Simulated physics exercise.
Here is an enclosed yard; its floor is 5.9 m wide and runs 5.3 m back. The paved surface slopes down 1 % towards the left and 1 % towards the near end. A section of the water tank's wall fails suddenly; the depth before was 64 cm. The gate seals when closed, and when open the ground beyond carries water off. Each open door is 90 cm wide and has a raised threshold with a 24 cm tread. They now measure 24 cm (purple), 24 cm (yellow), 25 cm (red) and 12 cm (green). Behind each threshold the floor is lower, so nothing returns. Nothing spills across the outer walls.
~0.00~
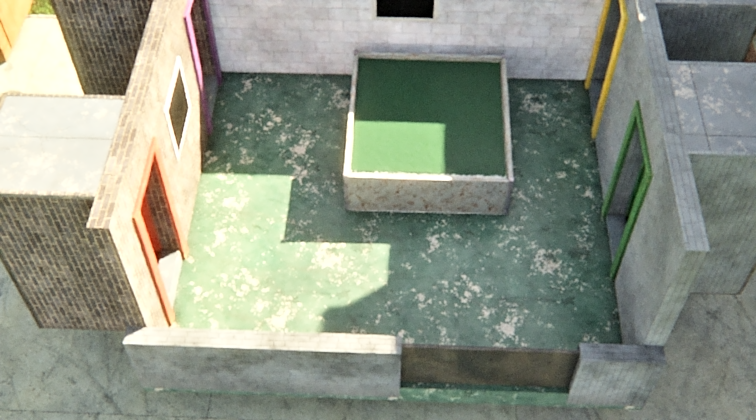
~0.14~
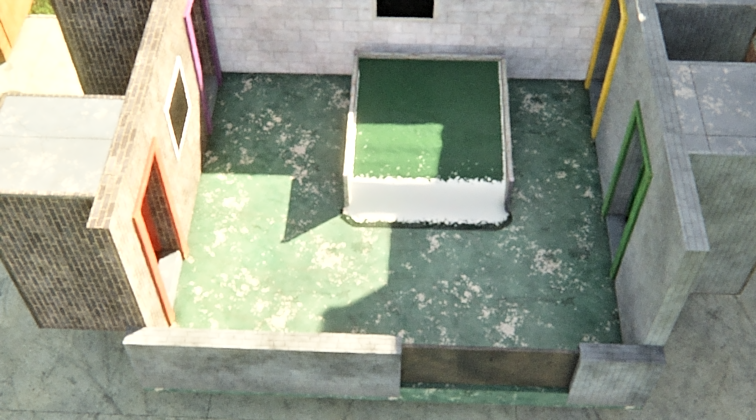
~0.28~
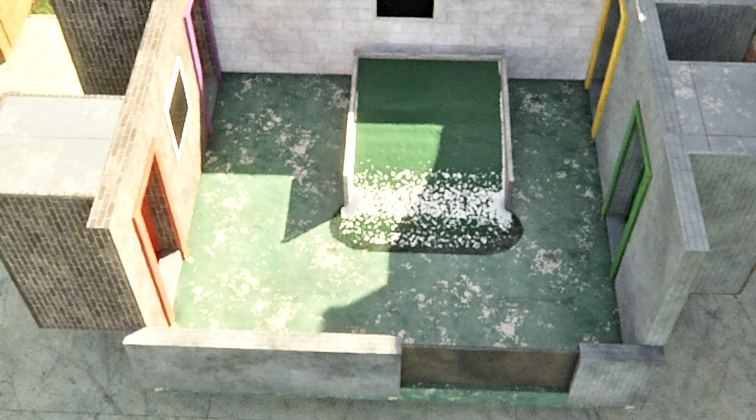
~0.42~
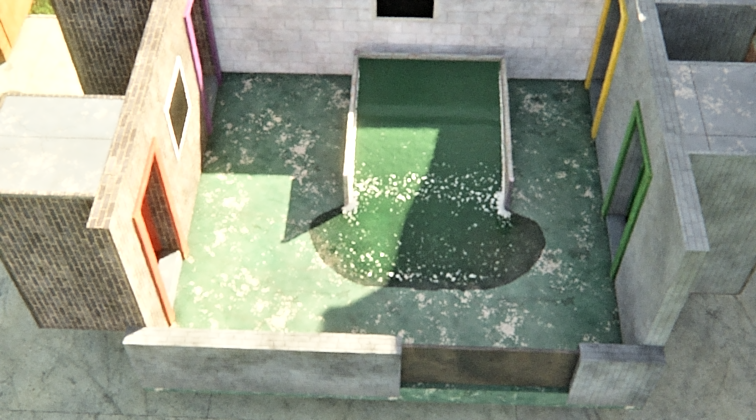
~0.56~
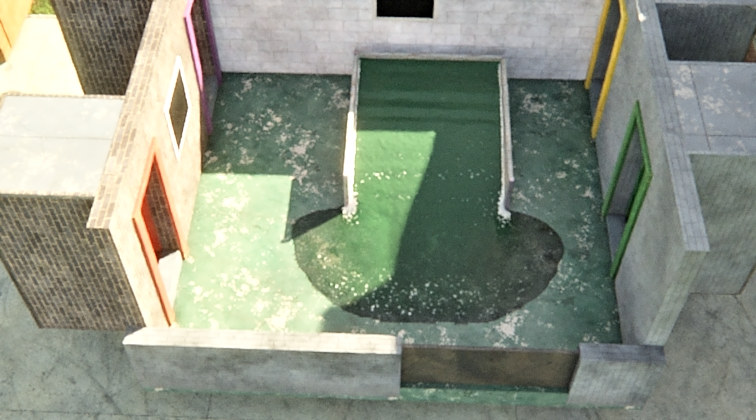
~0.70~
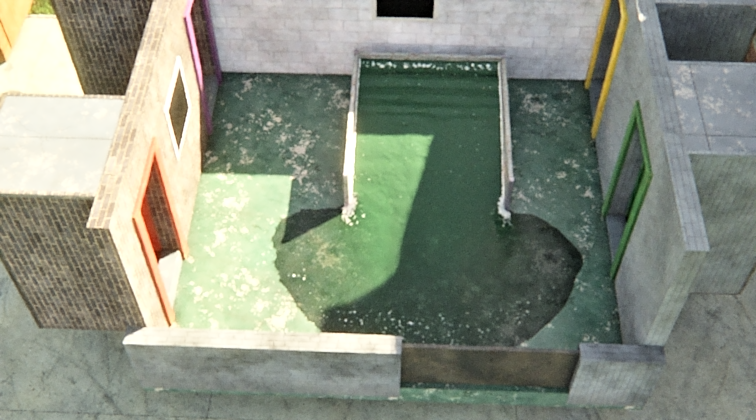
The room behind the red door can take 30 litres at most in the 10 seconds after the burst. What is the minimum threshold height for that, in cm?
Some 22 cm above the ground.
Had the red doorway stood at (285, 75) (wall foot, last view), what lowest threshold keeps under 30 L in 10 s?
About 14.5 cm.
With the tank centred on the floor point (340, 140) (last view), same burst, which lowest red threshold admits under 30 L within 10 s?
About 24 cm.
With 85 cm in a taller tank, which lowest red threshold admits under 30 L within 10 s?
About 30 cm.
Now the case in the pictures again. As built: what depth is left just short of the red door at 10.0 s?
About 16.0 cm.
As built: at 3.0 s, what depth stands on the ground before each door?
Depths in cm: Purple 0, yellow 0, red 28, green 12.
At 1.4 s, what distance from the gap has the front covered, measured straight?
Some 3.6 m out.
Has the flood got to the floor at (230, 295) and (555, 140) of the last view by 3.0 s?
In turn: Wet, dry.
After 1.4 s water covers 45 % of the floor, deepest (42 cm) near (417, 358); it has not reached the red door.
After 3.0 s water covers 55 % of the floor, deepest (44 cm) near (177, 363); 28 cm at the red door, 2 litres in over its 25 cm threshold.
After 10.0 s water covers 95 % of the floor, deepest (20 cm) near (163, 362); 16 cm at the red door, 14 litres in over its 25 cm threshold.
At the red door as built, the water arrived by 2.0 s and peaked near 29 cm at 3.4 s.
Run again over the same 10 s with other heights there, 50 litres in over 19.5 cm, 10 litres over 26 cm. The limit of 30 litres is kept from about 22 cm up.
